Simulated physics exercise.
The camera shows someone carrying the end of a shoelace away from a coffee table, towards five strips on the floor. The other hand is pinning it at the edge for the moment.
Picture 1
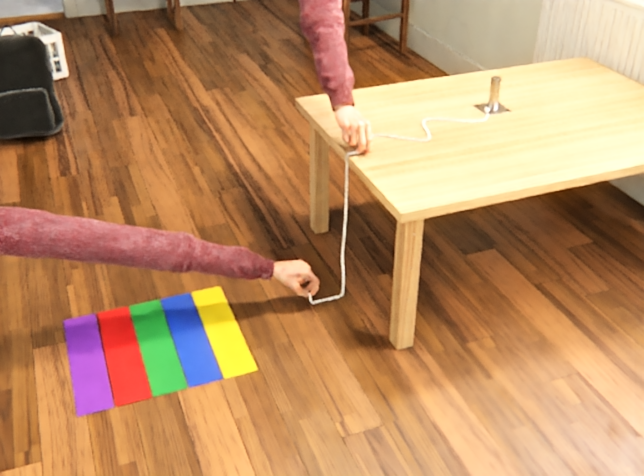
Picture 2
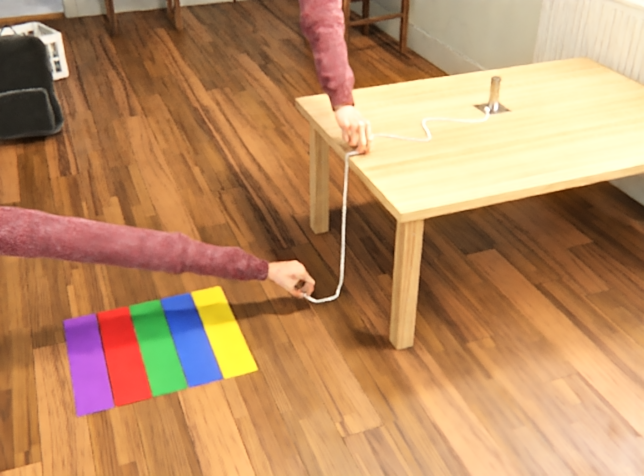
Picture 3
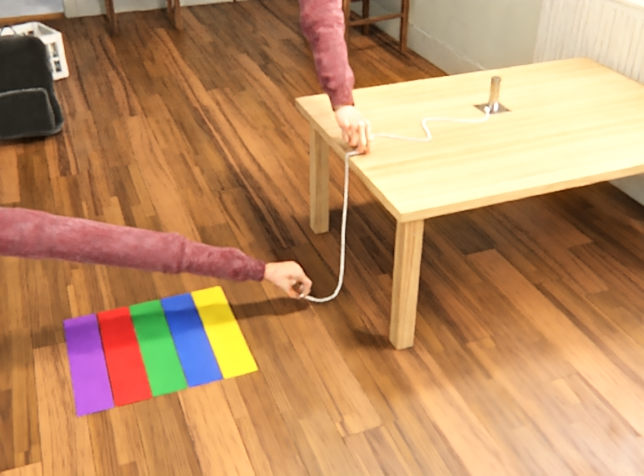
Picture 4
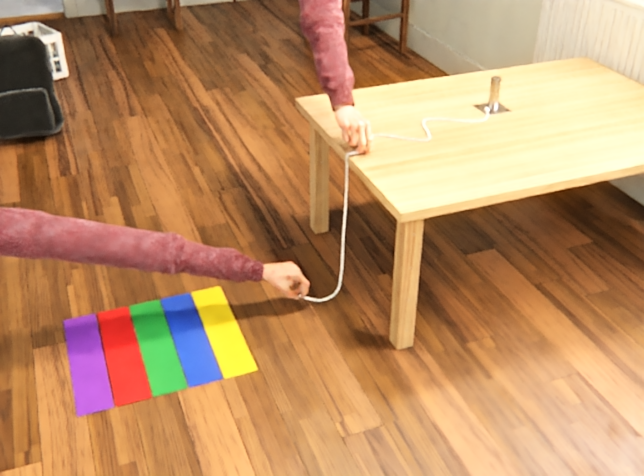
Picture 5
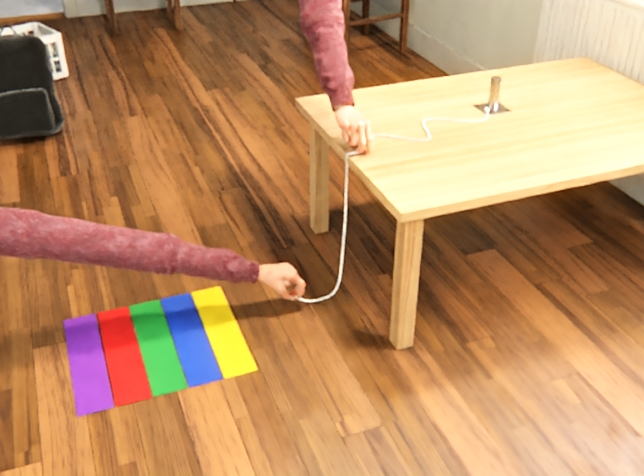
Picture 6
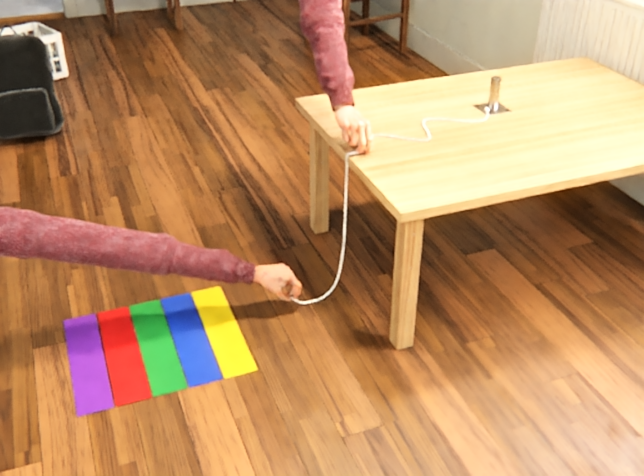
A hand slowly draws the white lace's end slightly left, toward the coloured floor strips.
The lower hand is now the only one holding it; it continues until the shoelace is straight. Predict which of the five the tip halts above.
I expect it over the red strip.
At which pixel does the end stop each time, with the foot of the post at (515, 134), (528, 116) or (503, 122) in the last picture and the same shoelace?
Places per try: (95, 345); (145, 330); (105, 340).
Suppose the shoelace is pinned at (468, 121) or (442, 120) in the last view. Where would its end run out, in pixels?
I'd put it around (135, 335) the first time and around (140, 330) the second.
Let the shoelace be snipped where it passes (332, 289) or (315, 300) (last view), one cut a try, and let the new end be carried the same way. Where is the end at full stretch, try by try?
In order, about (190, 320) and about (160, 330).
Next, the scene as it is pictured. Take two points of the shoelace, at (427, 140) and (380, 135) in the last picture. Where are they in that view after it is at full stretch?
First: (374, 137). Second: (333, 155).
Soon after, end near (181, 323); over blue.
After that, end near (142, 332); over green.
At the stop, end near (118, 338); over red. Over red.
